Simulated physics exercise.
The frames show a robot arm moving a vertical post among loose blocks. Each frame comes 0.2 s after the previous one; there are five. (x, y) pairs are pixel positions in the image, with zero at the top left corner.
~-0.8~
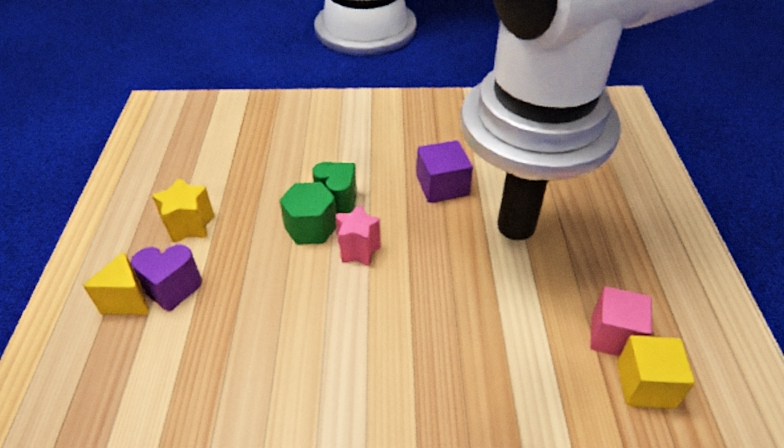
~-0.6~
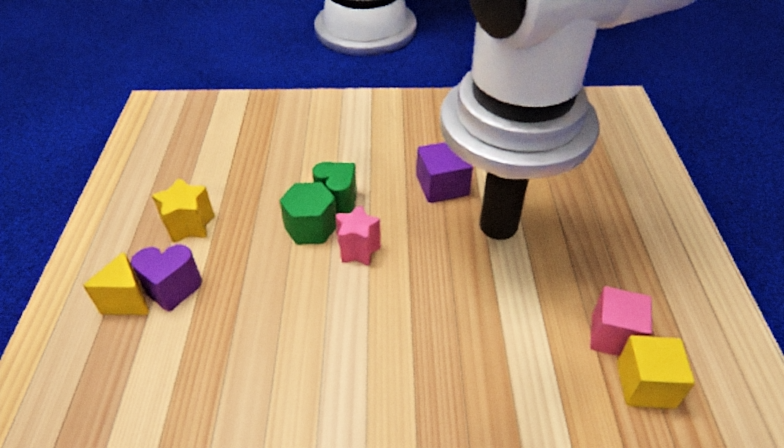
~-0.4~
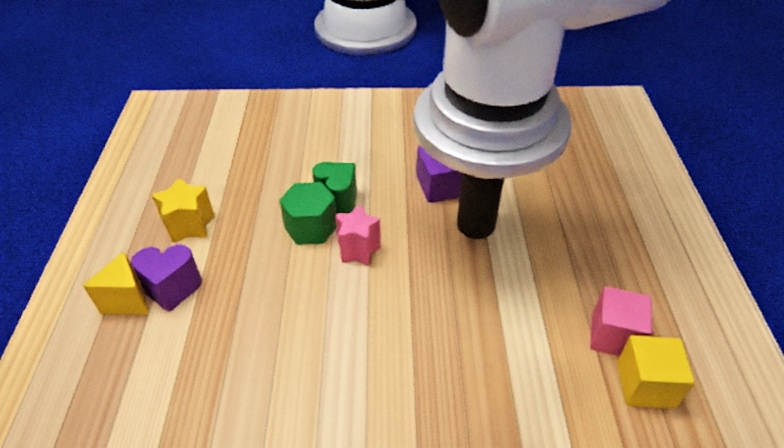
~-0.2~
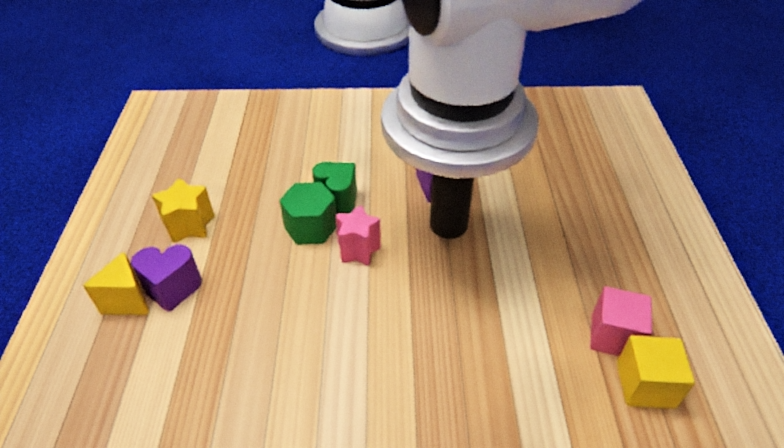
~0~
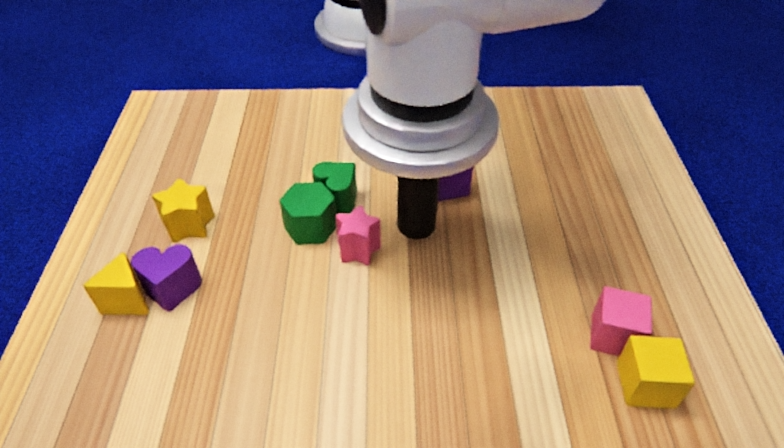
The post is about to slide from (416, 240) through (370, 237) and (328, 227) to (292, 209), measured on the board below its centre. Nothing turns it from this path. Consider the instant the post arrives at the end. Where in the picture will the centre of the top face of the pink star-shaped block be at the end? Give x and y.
Located at (321, 227).
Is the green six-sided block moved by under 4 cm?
No - that is not the case.
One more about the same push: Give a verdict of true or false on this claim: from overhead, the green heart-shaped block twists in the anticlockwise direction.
Verdict: False.
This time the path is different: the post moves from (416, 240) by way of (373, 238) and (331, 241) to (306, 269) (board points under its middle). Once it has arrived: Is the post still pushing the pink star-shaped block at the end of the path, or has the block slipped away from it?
At the end of the path, the post is still pushing the pink star-shaped block ahead of it.
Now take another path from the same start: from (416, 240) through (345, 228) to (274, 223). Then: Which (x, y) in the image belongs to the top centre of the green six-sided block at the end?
It is going to be at (224, 203).
The first path, step by step. One third of the way, post at (367, 224); pink star-shaped block at (329, 225), turned 15° anticlockwise.
Two thirds of the way, post at (326, 214); green six-sided block at (281, 195), turned 15° anticlockwise; green heart-shaped block at (331, 168), turned 20° clockwise; pink star-shaped block at (321, 227), turned 30° anticlockwise.
At the end, post at (290, 196); green six-sided block at (244, 189), turned 50° anticlockwise; green heart-shaped block at (328, 163), turned 45° clockwise; pink star-shaped block at (321, 227), turned 30° anticlockwise; purple four-sided block not moved.
